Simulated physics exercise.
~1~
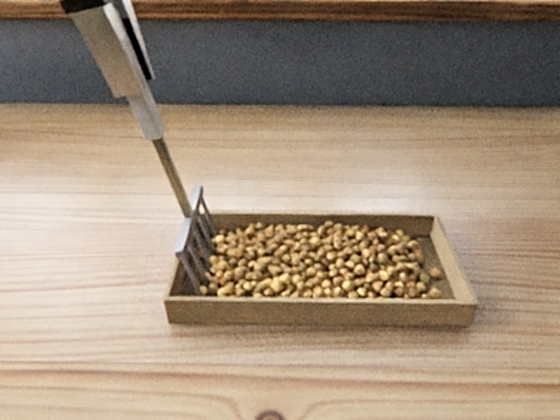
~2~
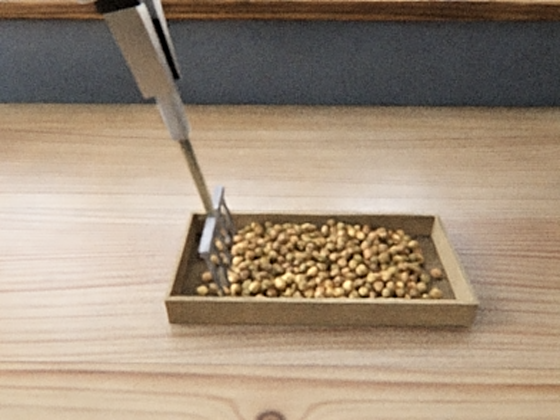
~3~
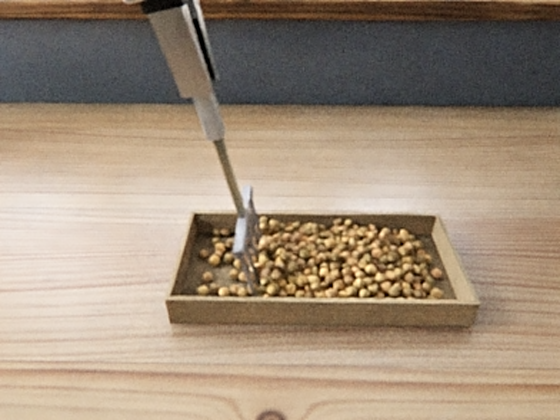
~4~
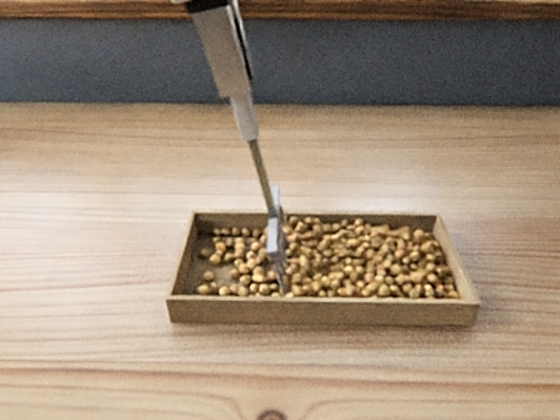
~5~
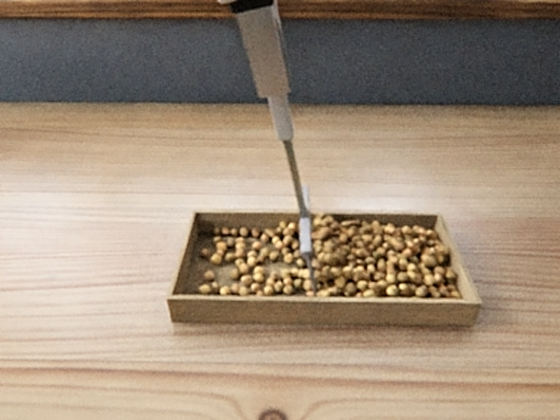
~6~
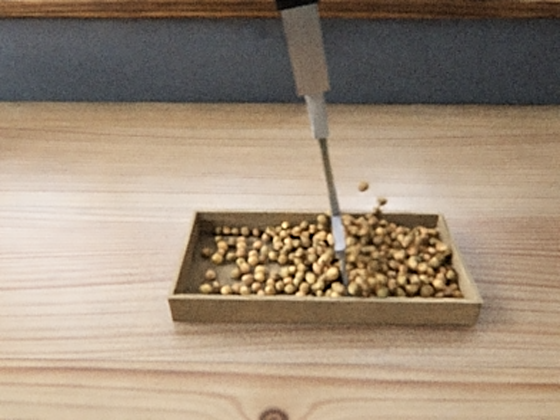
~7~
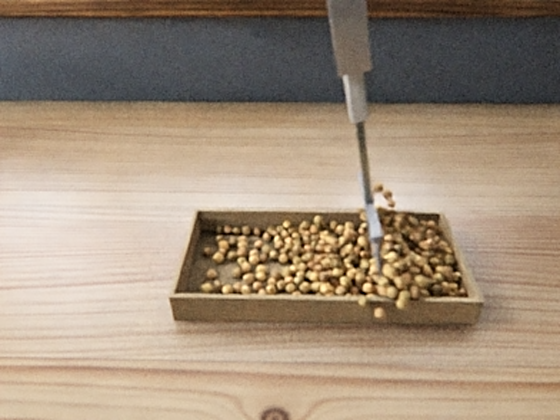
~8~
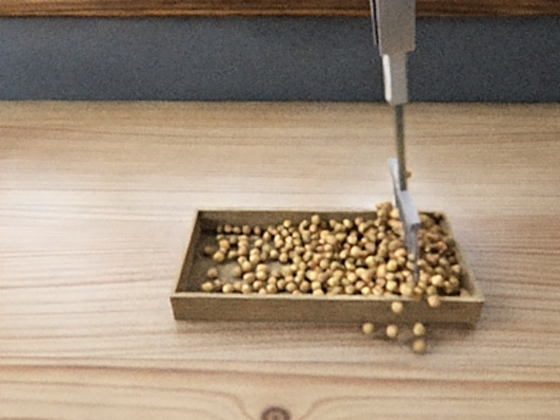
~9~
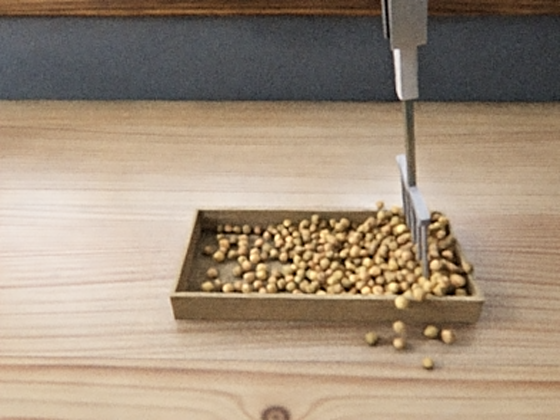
A robot arm holding a grey metal rake reaches down from above over a pale wooden table, seen from slightly above, with a dark grey band behind it. Below sits a shallow, light brown rectangular trough filled with tan dried chickpeas. The rake starts at the left end and sweeps right through the chickpeas, leaving a thinner, partly bare patch behind it. The chickpeas pile up towards the right, and a few hop above the heap. Near the right end, several spill over the front edge as the rake rises slightly. It ends there beside the heap, with a handful of chickpeas scattered on the table and most still in the trough.
